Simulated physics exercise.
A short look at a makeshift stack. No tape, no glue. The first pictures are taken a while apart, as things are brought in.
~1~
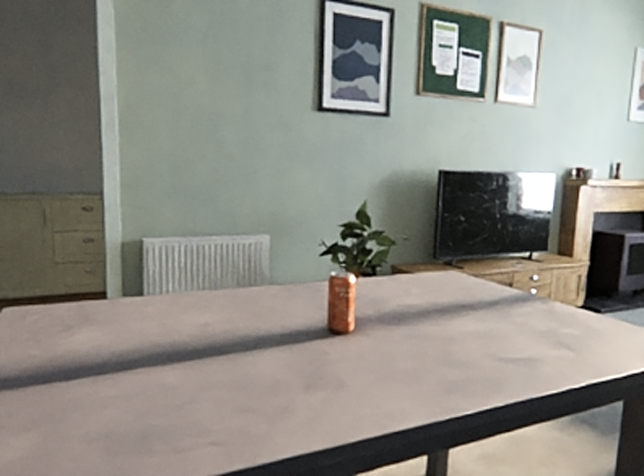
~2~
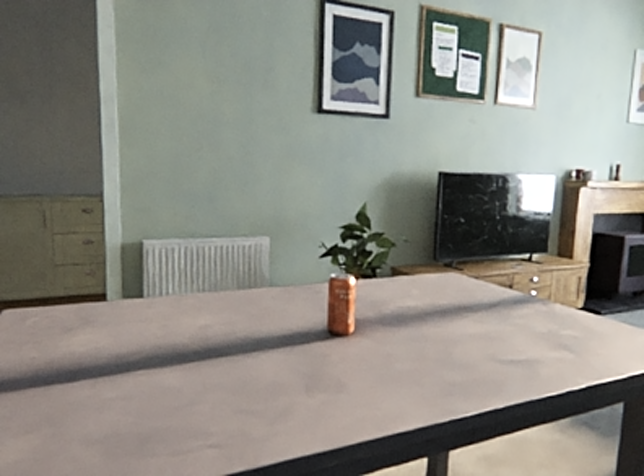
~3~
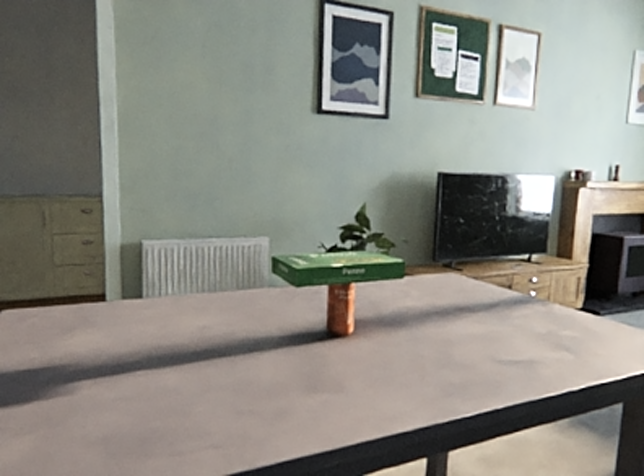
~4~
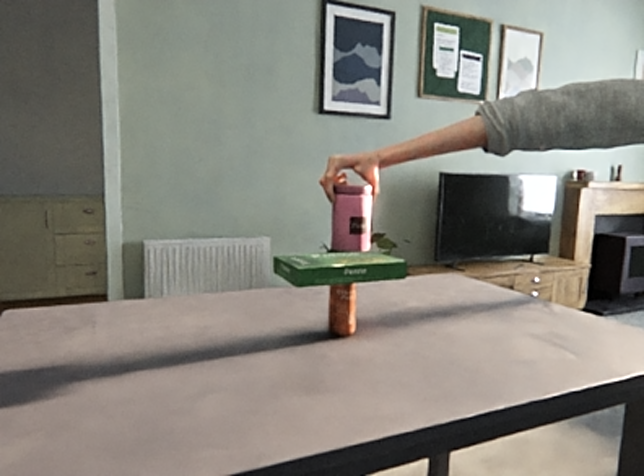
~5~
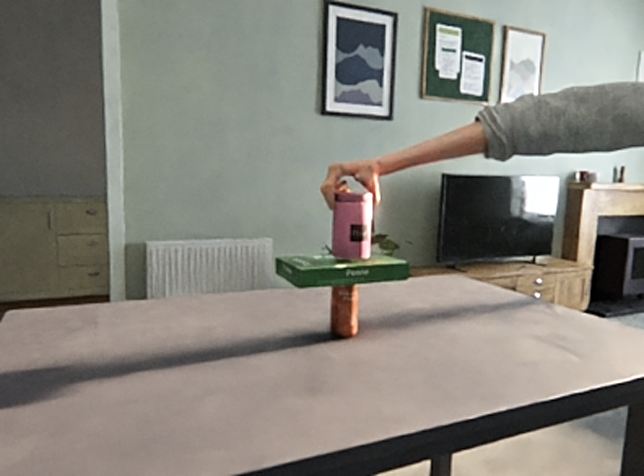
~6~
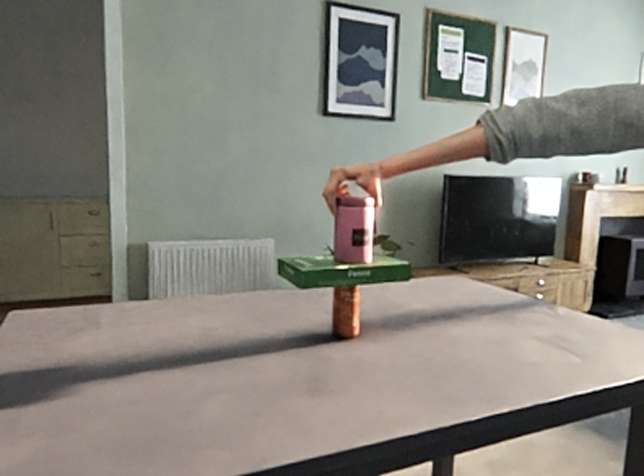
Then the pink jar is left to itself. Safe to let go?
Outcome: The stack stays up.
Then, 0.20 s past the last view, nothing moves.
Then, 0.60 s past the last view, pink jar resting near (353, 230).
Finally, all 3 still in place. Final places as the last picture's camera would see them, pink jar near (353, 230). The stack keeps its balance.
